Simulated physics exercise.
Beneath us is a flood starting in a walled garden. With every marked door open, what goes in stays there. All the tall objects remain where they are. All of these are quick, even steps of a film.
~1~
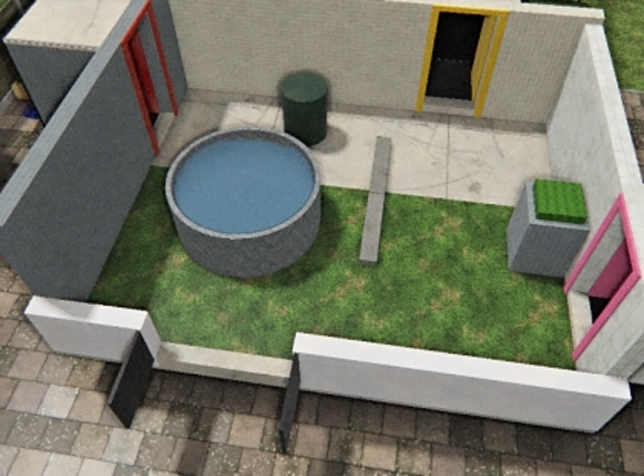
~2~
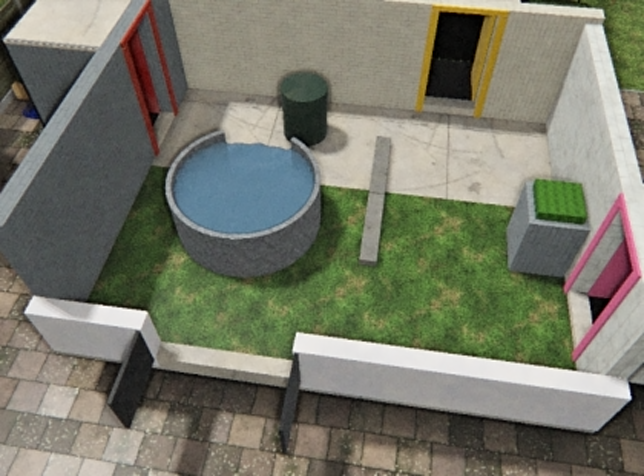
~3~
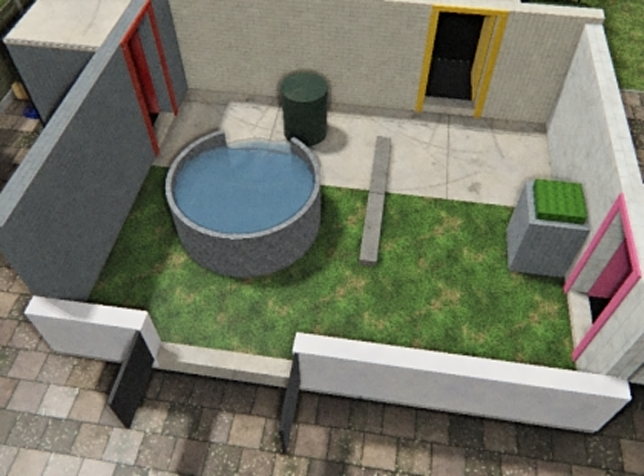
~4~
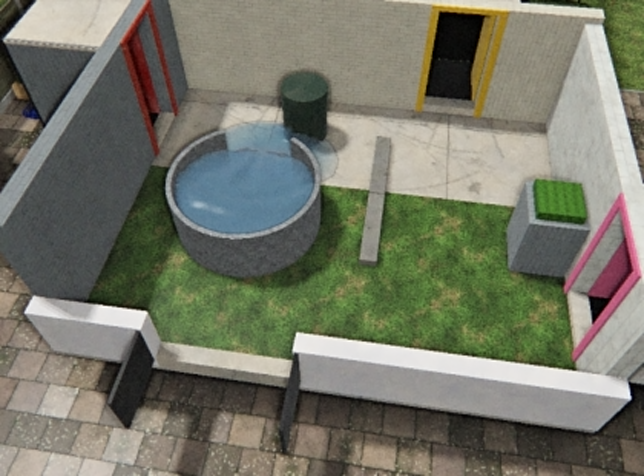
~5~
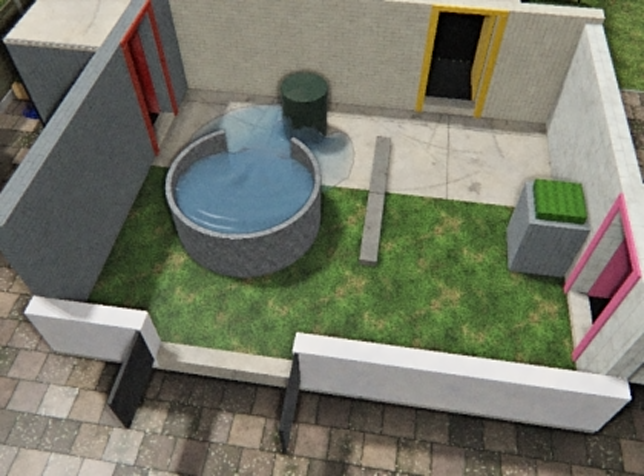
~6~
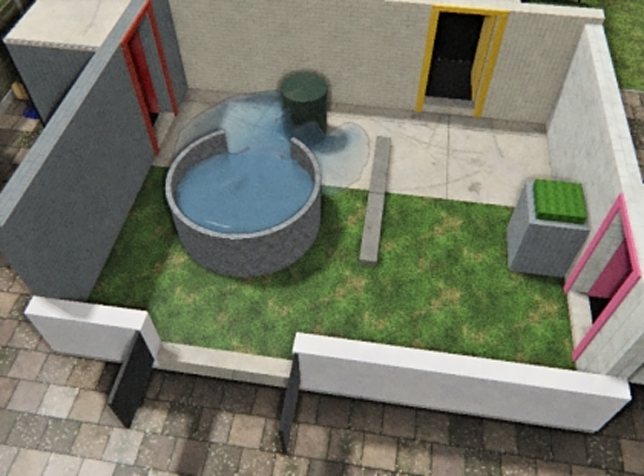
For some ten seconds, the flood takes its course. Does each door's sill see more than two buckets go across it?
The yellow door will allow in no excess; the pink door will allow in no excess; the red door will allow in an excess.
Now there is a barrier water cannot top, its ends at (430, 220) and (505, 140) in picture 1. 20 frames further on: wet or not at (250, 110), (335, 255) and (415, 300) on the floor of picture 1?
Submerged, submerged, untouched.
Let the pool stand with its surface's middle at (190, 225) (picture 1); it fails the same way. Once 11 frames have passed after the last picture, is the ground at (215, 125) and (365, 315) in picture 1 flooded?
Soaked, bone-dry.
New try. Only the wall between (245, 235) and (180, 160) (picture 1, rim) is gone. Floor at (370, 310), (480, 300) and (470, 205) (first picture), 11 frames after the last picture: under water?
So that's left bare for the first, left bare for the second and left bare for the third.
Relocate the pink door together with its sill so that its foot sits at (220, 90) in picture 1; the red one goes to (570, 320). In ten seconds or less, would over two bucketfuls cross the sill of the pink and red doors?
Note: Pink door lets too much through; red door lets in too little.
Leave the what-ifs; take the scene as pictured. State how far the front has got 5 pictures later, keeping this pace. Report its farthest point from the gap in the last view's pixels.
The front's farthest point is close to (434, 114).
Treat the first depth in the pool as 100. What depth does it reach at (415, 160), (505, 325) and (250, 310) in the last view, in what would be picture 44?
In order: About 2, 0 and 8 in a hundred.
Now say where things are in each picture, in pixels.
The round pool at (244, 182) is whole and still, in the first frame.
The front is at a hidden place, out from the gap on the round pool's far side, in the second frame.
Water pours out on the round pool's far side and has run to a hidden place, in the third frame.
Water pours out on the round pool's far side and has run to (229, 130), in the fourth frame.
Water pours out on the round pool's far side and has run to (269, 106), in the fifth frame.
Water pours out on the round pool's far side and has run to (246, 95), in the sixth frame.
A moment on, water covers 25 % of the floor; the yellow door not reached, the pink door not reached, the red door wet at the sill, nothing in.
Next, water covers 45 % of the floor; the yellow door wet at the sill, nothing in, the pink door not reached, the red door under two buckets in.
Then, water covers 60 % of the floor; the yellow door wet at the sill, nothing in, the pink door not reached, the red door over two buckets in.
Later, water covers 85 % of the floor; the yellow door wet at the sill, nothing in, the pink door wet at the sill, nothing in, the red door far over two buckets in.
In the end, water covers 95 % of the floor; the yellow door wet at the sill, nothing in, the pink door wet at the sill, nothing in, the red door far over two buckets in.
